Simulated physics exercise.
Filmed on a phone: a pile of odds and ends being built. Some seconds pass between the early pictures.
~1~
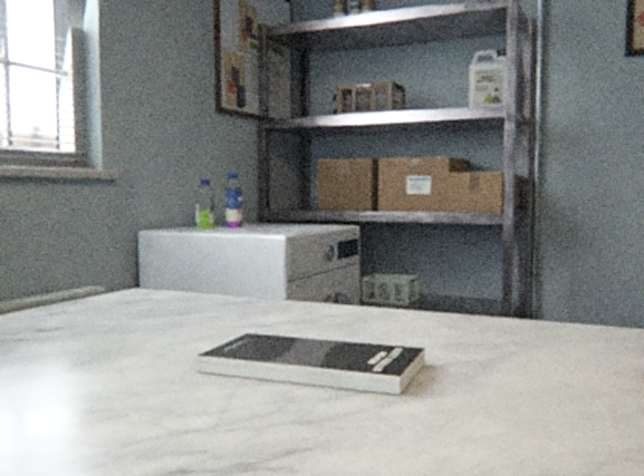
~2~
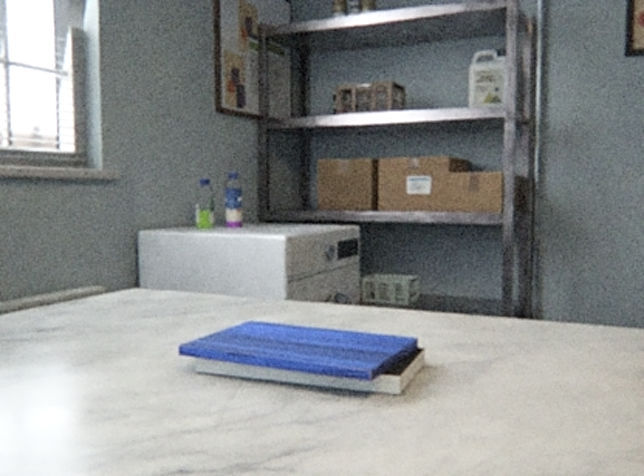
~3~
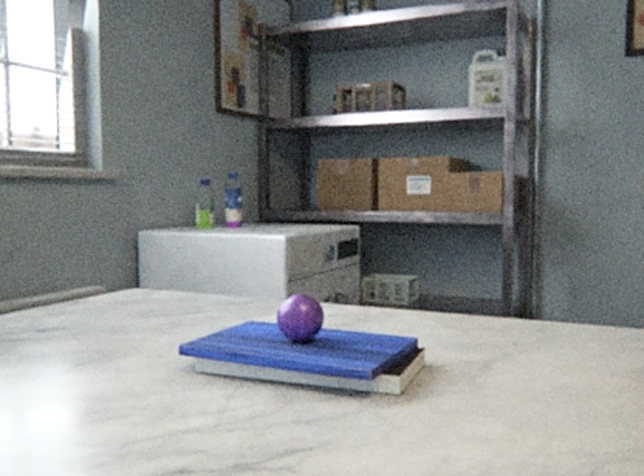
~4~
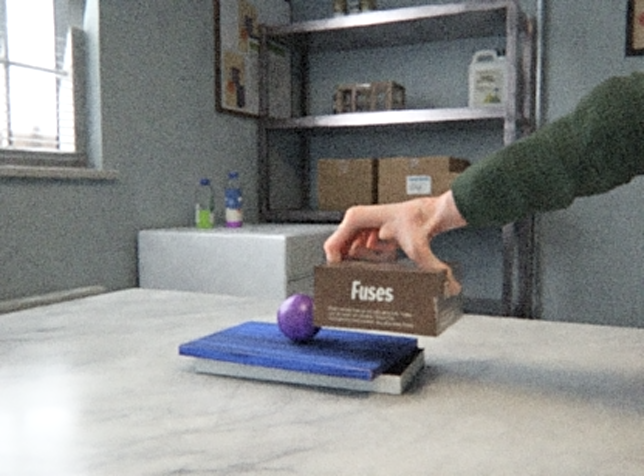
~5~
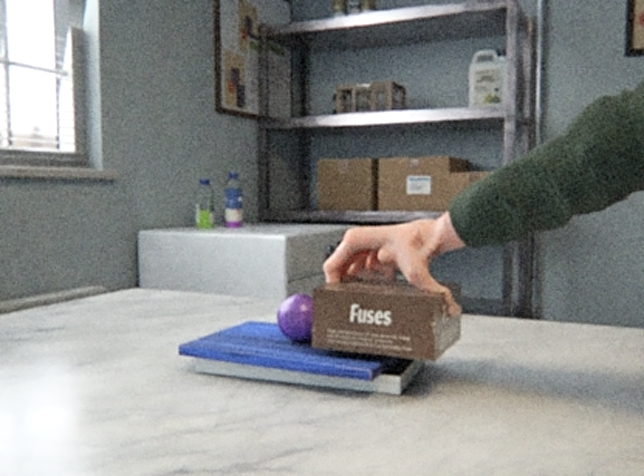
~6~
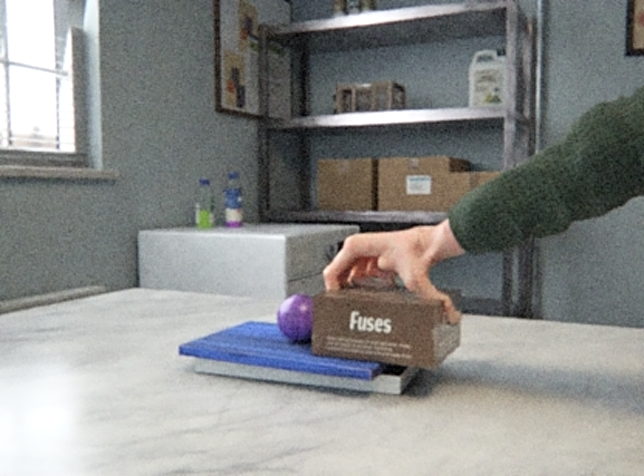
On a pale marbled tabletop in a room with metal shelving, a flat dark-topped box lies alone, then a blue board appears on top of it, and next a purple onion sits on the board. A hand in a green sleeve lowers a brown box labelled "Fuses" beside the onion, sets it down and keeps hold.
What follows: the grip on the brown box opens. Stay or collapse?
In the end the pile keeps its balance.
Then, 0.90 s past the last view, nothing moves.
Then, 2.00 s past the last view, brown box resting near (388, 322).
Finally, all 6 still in place. Final places as the last picture's camera would see them, brown box near (388, 322). The pile stays up.
